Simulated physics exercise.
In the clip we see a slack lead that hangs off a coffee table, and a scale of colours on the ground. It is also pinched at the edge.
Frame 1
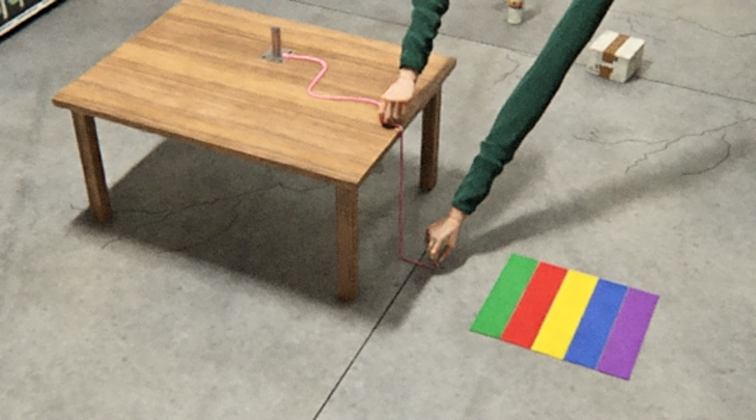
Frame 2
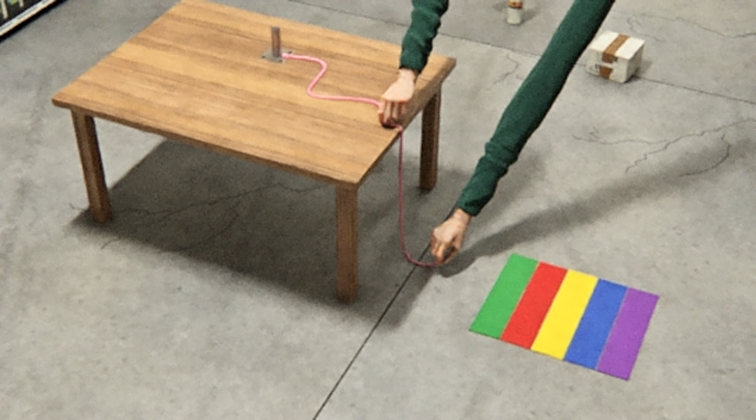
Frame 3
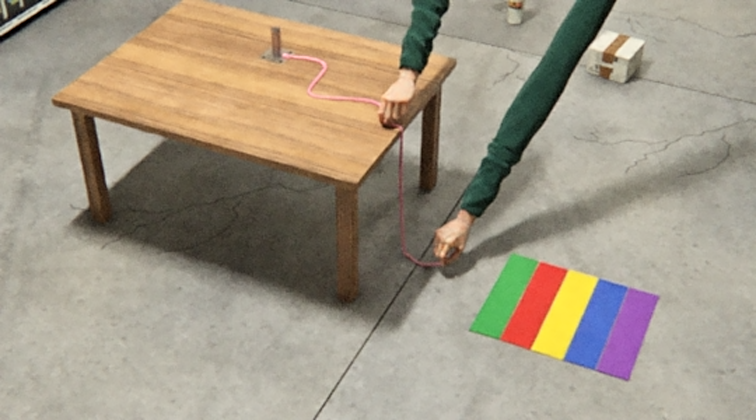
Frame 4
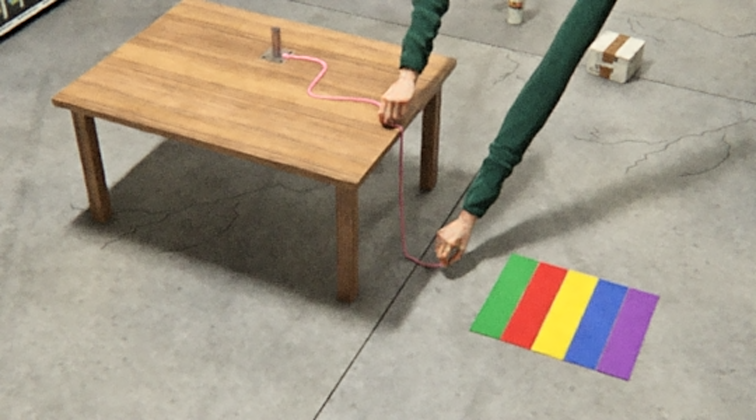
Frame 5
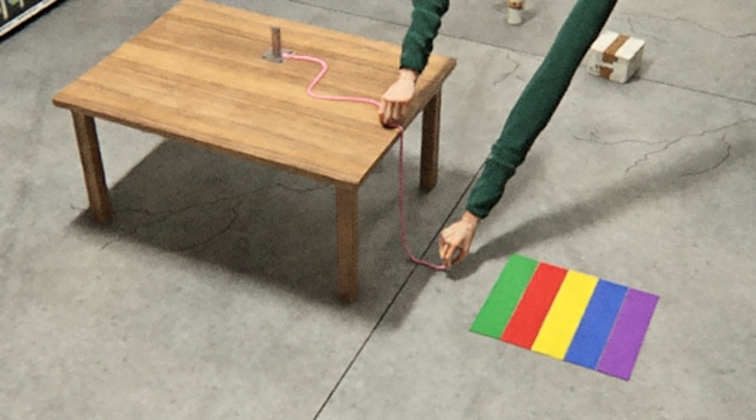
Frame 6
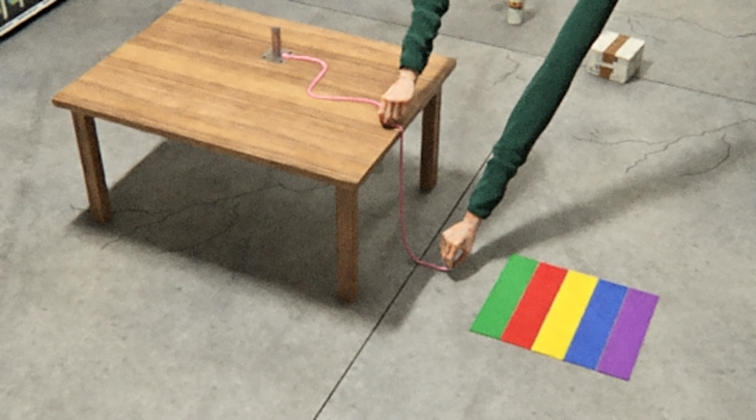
Slack pink lead hanging off a wooden coffee table, its lower end held by a hand inching right near coloured floor stripes.
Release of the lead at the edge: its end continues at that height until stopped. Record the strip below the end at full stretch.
Below the end: Blue.
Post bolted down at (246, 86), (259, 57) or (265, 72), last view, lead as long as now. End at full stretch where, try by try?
It works out at around (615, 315), (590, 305) and (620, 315) for the three tries.
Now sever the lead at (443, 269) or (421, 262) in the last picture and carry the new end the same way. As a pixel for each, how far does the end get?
In order, around (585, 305) and (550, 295).
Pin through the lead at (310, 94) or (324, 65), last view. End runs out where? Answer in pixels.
First try near (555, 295), second near (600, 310).
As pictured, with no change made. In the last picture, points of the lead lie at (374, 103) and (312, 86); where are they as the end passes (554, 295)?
Approx. (410, 120); approx. (347, 89).
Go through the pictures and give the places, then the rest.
End (437, 260); green (492, 320); red (523, 329); yellow (554, 339); blue (586, 349); purple (619, 359), in the first picture.
End (443, 262); lead through (315, 60) (309, 90) (366, 101) (401, 134) (401, 190) (403, 246), in the second picture.
End (446, 263), in the third picture.
End (448, 263); lead through (315, 60) (310, 90) (366, 101) (402, 135) (401, 191) (404, 246), in the fourth picture.
End (451, 264), in the fifth picture.
End (453, 265); lead through (315, 60) (310, 90) (366, 101) (402, 135) (401, 191) (407, 247), in the sixth picture.
Early on, end near (554, 295); over red.
Midway, end near (586, 305); over blue.
At the end of the slack, end near (606, 311); over blue. Over blue.
